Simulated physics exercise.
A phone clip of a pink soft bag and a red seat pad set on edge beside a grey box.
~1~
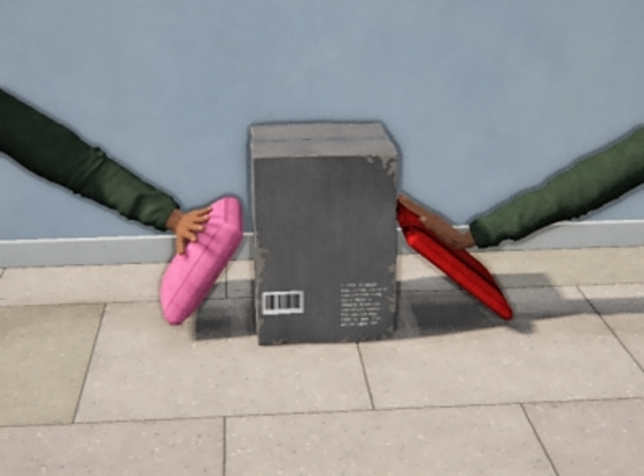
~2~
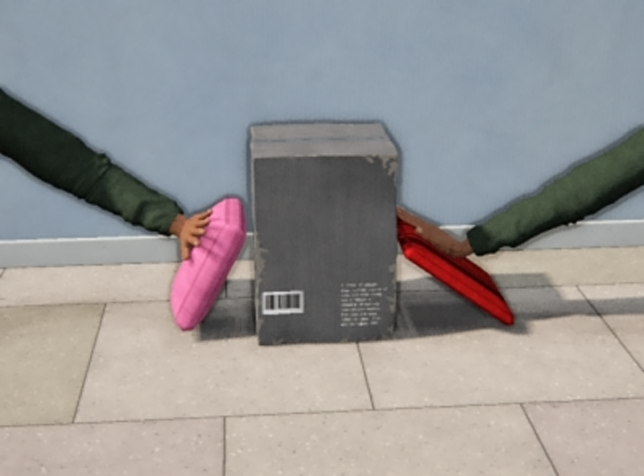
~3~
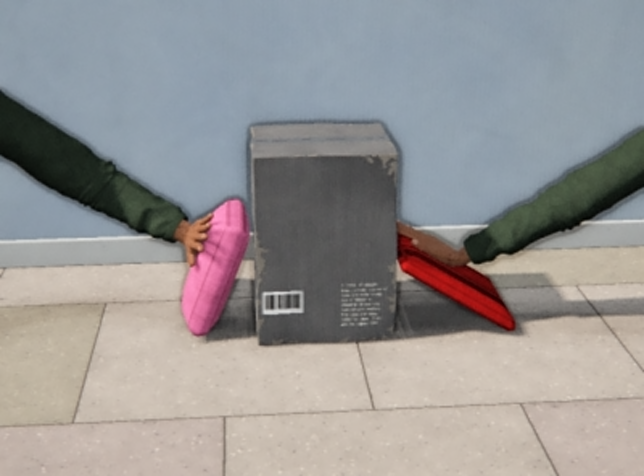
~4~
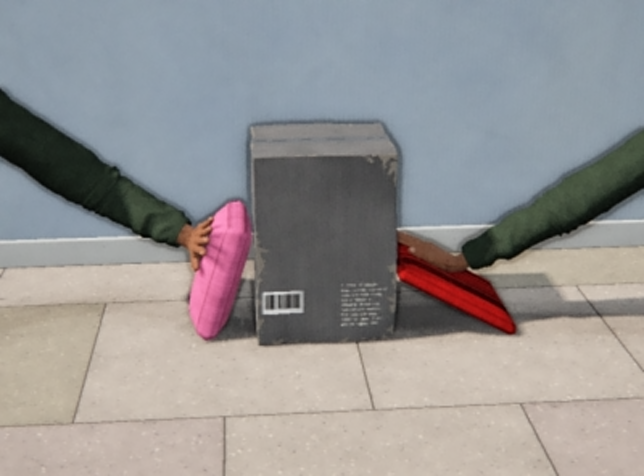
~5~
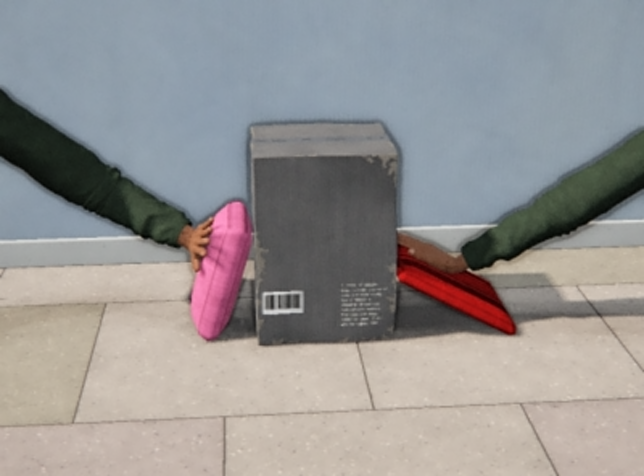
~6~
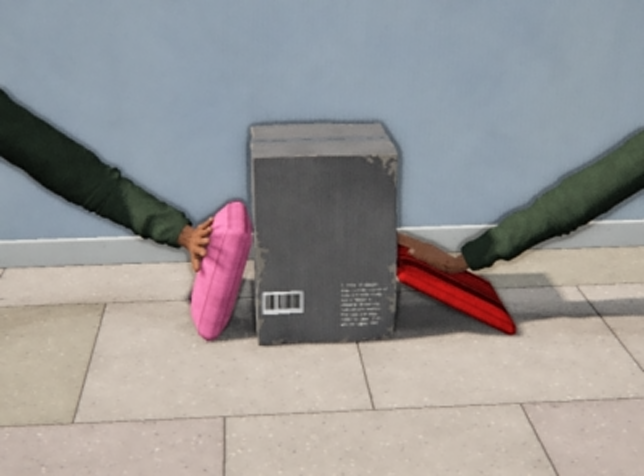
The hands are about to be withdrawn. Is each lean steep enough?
As it turns out, the pink soft bag holds its lean and the red seat pad slides down flat.
Then, 0.22 s on from there, soft bag propped as before near (223, 270); seat pad slipping down near (451, 295).
Then, 0.38 s on from there, soft bag propped as before near (223, 270); seat pad flat on the floor near (453, 306).
In the end, soft bag propped as before near (223, 270); seat pad flat on the floor near (453, 306). The pink soft bag remains propped up and the red seat pad slips and lies down.
